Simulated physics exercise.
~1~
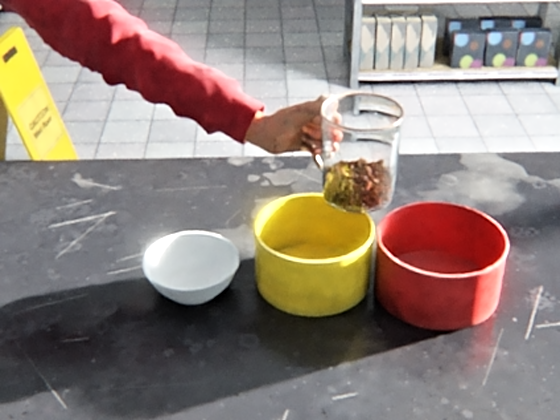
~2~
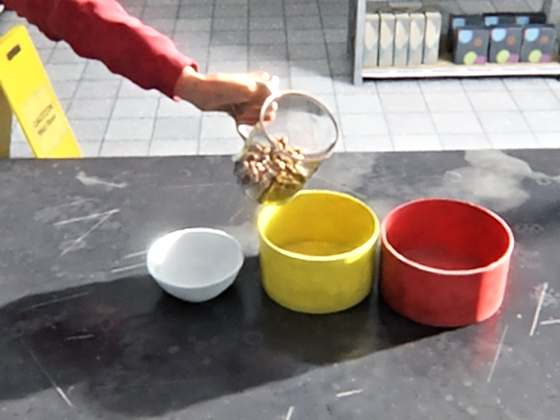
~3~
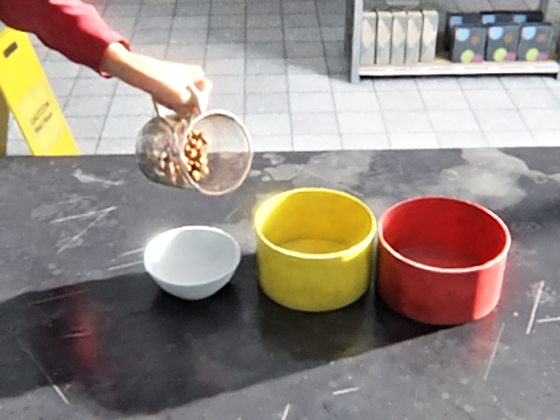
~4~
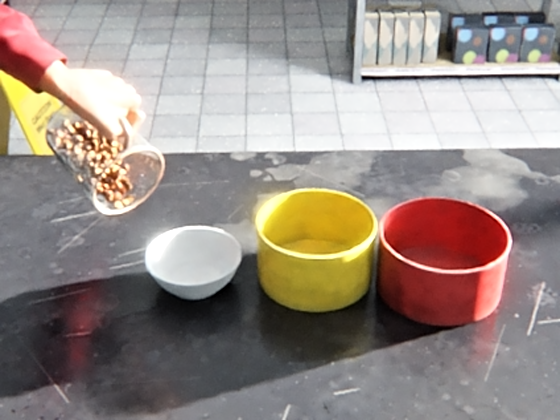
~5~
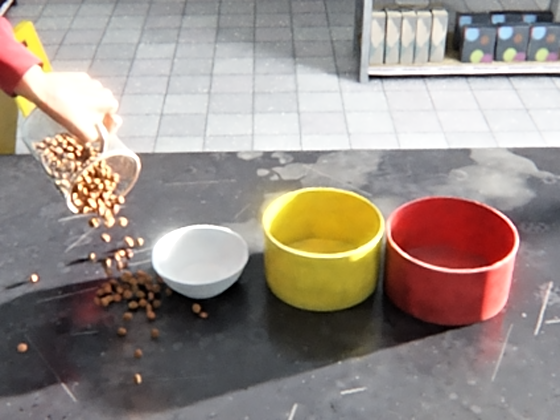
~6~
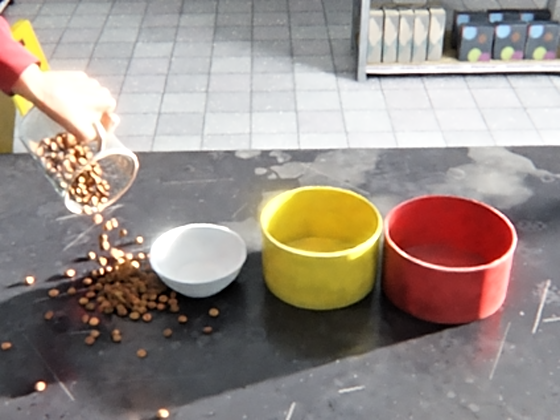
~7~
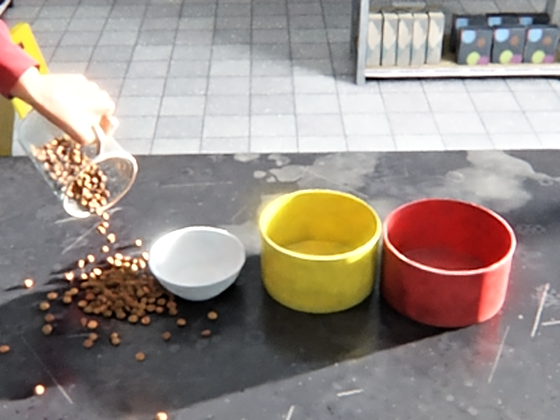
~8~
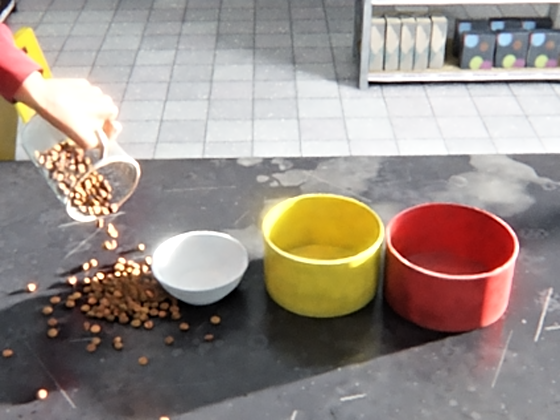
In the video, a hand in a red sleeve carries a clear jug of brown kibble leftward over a red pot, a yellow pot and a white bowl, tilting it until pieces spill onto the dark table left of the bowl, leaving a scattered pile with some kibble still in the jug.
